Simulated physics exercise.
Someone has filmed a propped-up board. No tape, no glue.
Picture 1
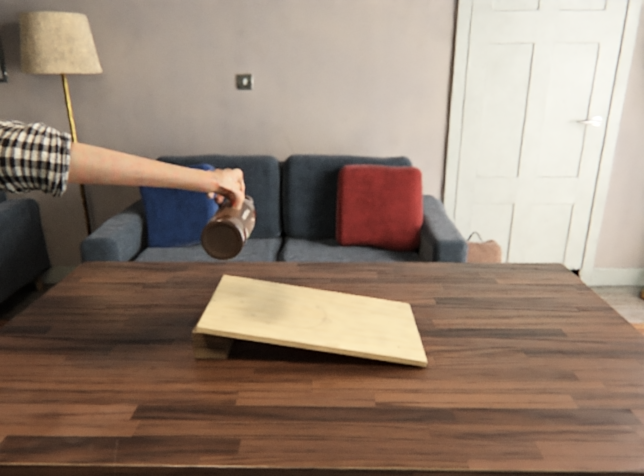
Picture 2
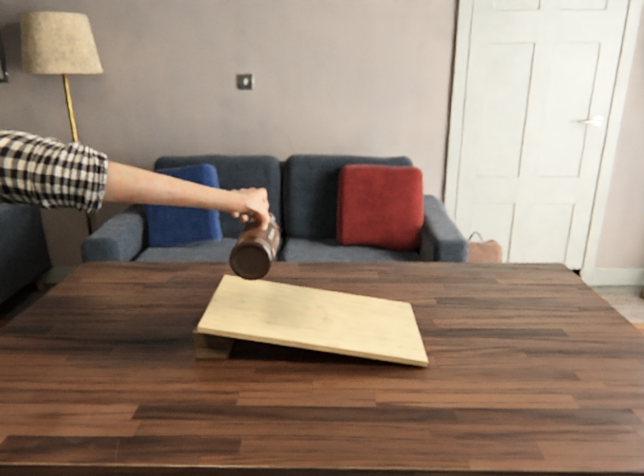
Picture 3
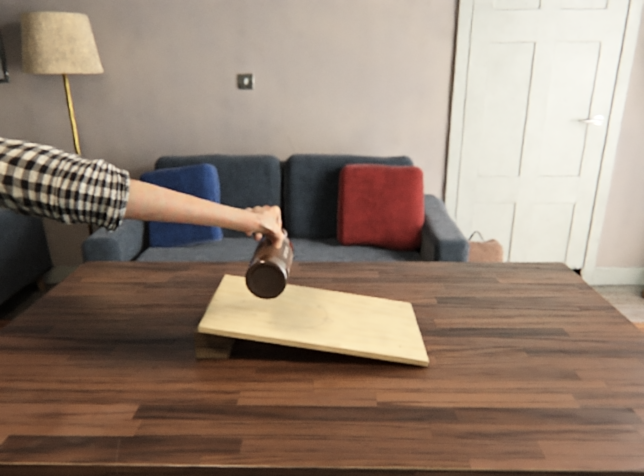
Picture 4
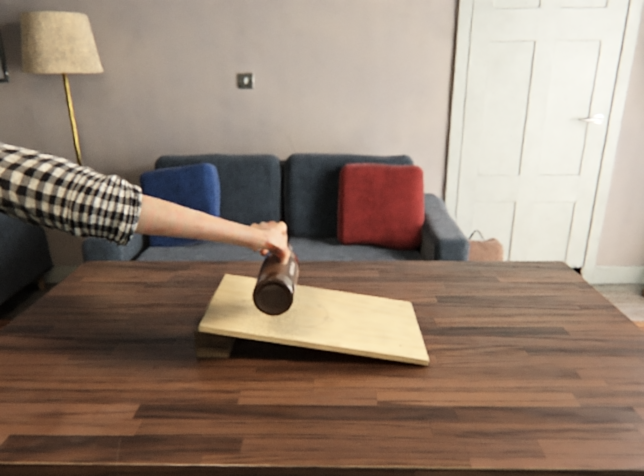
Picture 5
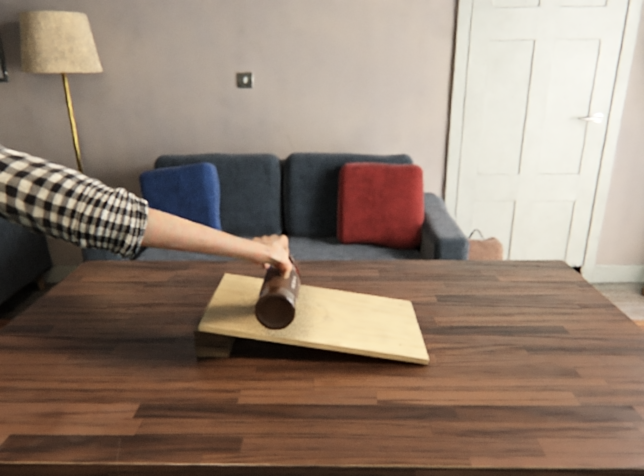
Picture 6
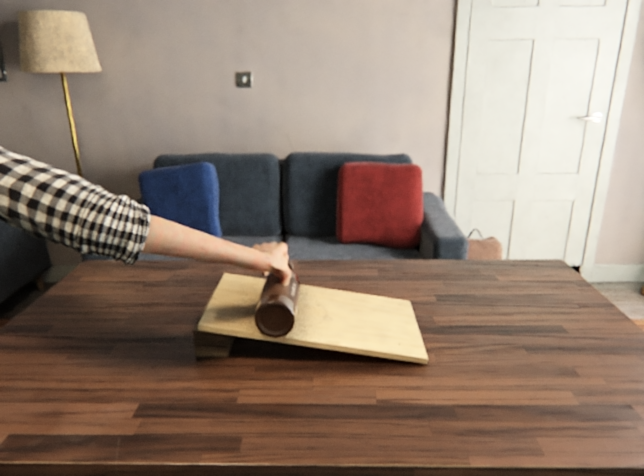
At the start, a hand in a checked sleeve holds a brown bottle above the raised left side of a sloping board on a wooden table. The arm moves the bottle right and down, lowering it onto the board, where it lies on its side under the hand.
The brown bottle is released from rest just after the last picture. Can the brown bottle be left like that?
It slides or rolls down.
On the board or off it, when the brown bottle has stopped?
The brown bottle leaves the board.
Then, 0.80 s on from there, brown bottle shifted well along near (386, 306).
Then, 1.20 s on from there, brown bottle now off the board.
Then, 1.70 s on from there, things are still on the move.
Then, 2.00 s on from there, as before.
In the end, off the board, brown bottle. The brown bottle runs down the board.
